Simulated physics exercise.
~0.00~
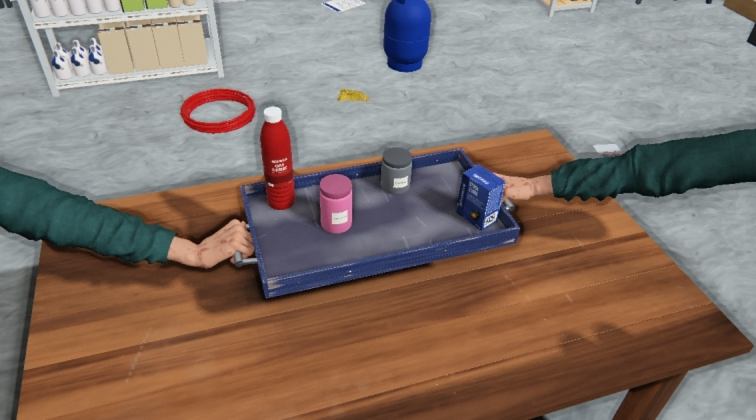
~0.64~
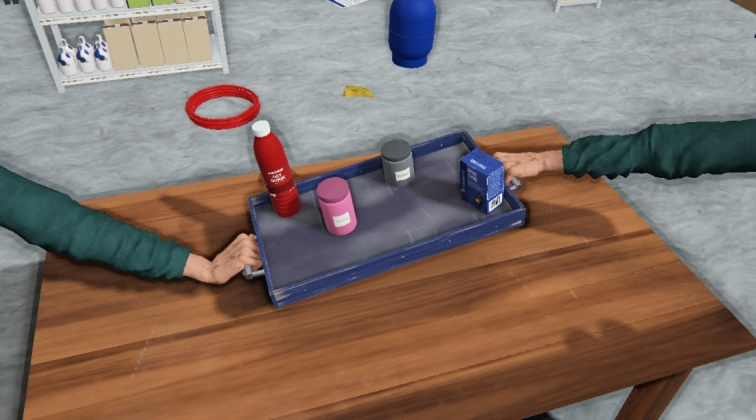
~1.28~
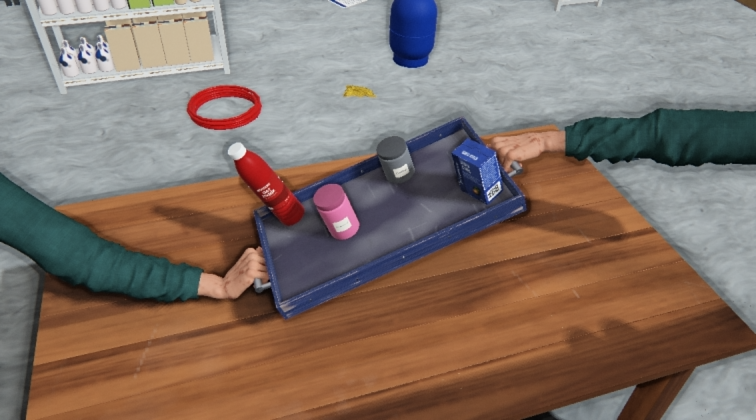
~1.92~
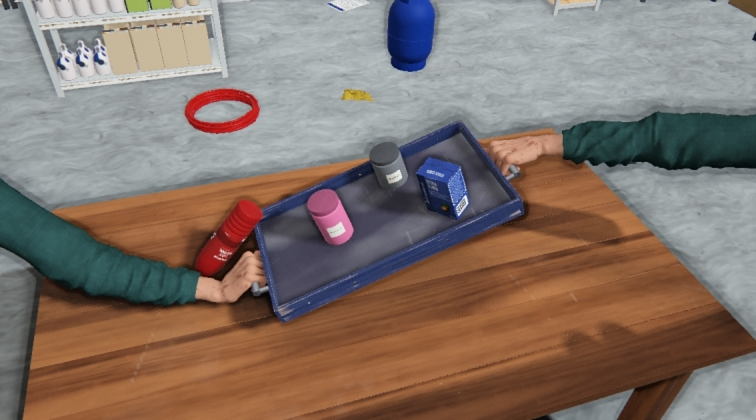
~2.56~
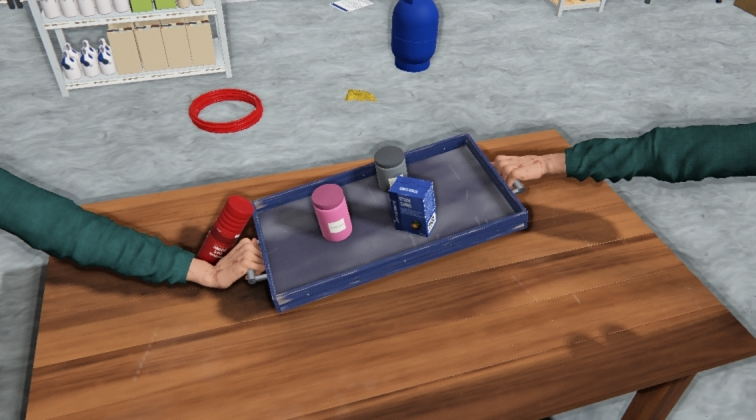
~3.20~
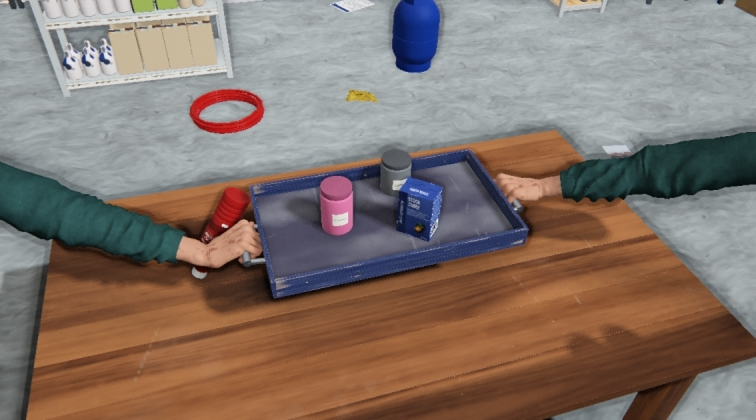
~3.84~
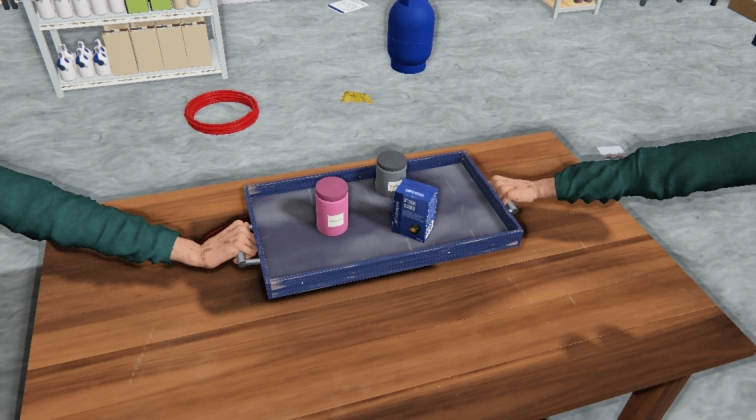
We see two hands tilt a blue tray left side down above a wooden table, tipping the red bottle over the left edge while the blue packet slides left, then level it with the packet, pink jar and grey jar still upright aboard.
